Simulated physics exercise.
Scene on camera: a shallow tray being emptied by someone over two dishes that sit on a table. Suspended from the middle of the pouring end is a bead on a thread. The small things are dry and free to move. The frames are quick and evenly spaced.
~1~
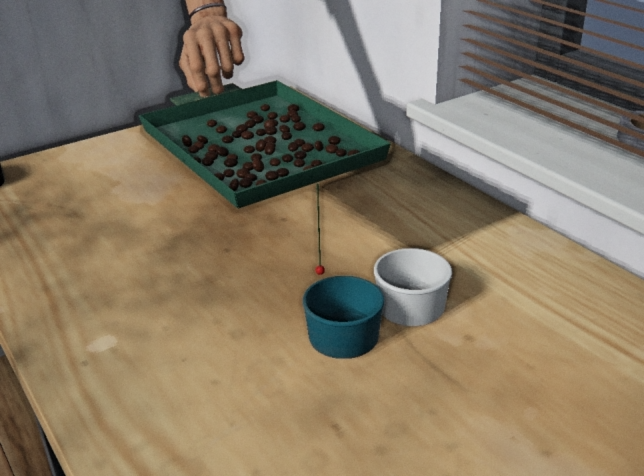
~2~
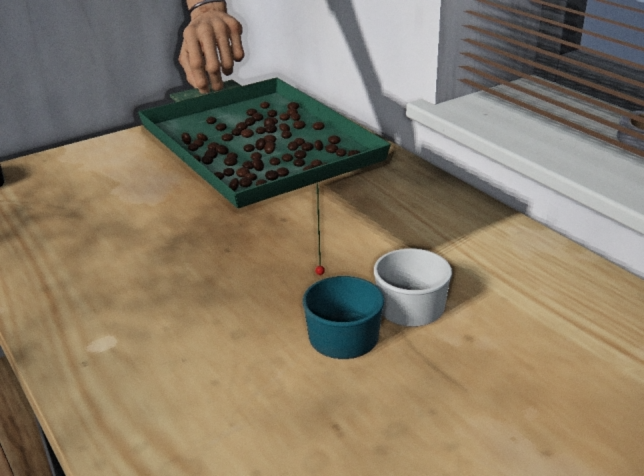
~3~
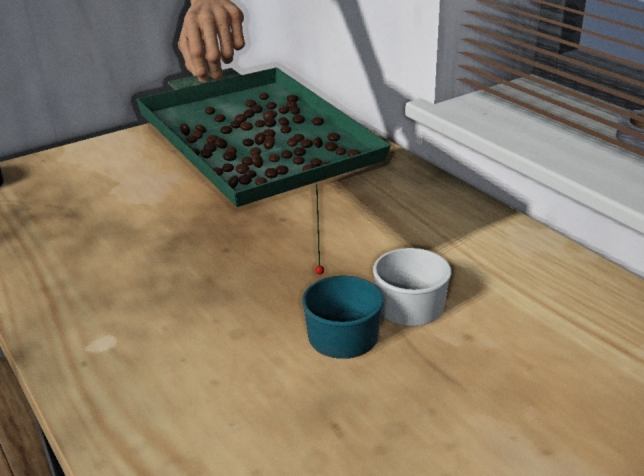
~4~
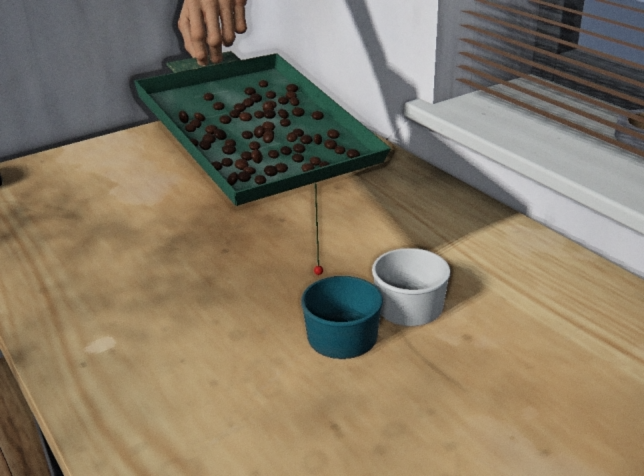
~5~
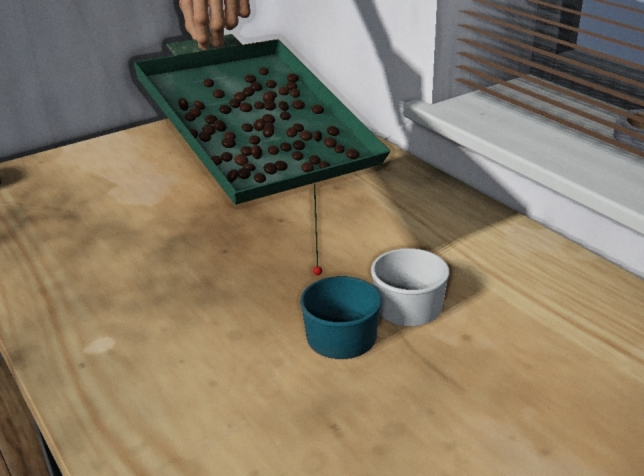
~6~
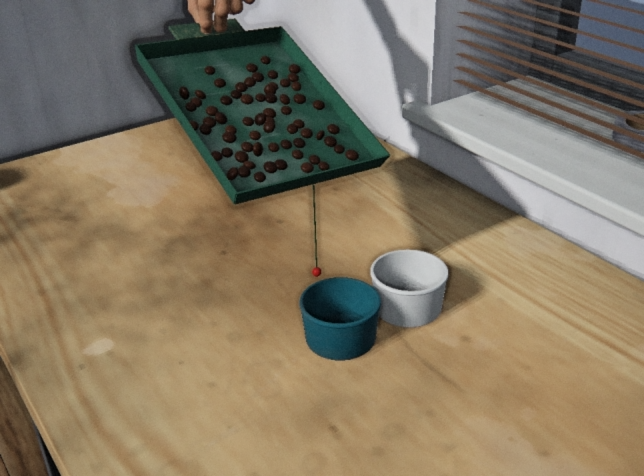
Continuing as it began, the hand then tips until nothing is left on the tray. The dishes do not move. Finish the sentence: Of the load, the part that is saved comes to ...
More than half of it.
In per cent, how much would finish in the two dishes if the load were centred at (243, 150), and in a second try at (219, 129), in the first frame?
Around 70 percent the first time, around 60 percent the second.
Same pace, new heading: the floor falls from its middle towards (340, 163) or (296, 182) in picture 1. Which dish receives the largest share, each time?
The first try favours the dish to the right; the second favours the dish to the left.
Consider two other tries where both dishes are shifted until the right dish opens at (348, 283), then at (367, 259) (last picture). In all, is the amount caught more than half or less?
In order, they'd catch a minor share, and next a minor share.
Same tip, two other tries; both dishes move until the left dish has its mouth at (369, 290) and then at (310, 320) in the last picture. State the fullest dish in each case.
First try, the leftmost dish; second try, the rightmost dish.
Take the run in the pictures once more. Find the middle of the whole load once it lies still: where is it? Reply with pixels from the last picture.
About (362, 328).
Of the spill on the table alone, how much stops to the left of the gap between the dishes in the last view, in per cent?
Roughly 60 in a hundred.
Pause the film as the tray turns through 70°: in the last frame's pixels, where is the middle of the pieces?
Close to (334, 168).
Soon after the last picture, tray tipped steeply; most on the tray; a small part in the air.
A little later, tray tipped past a quarter turn; about a third on the tray; a small part in the left dish; about a quarter in the right dish; about a quarter outside both; about a quarter in the air.
Later still, tray tipped past a quarter turn; about a third in the left dish; about a quarter in the right dish; about a third outside both.
At rest, tray tipped past a quarter turn; about a third in the left dish; about a quarter in the right dish; about a third outside both.
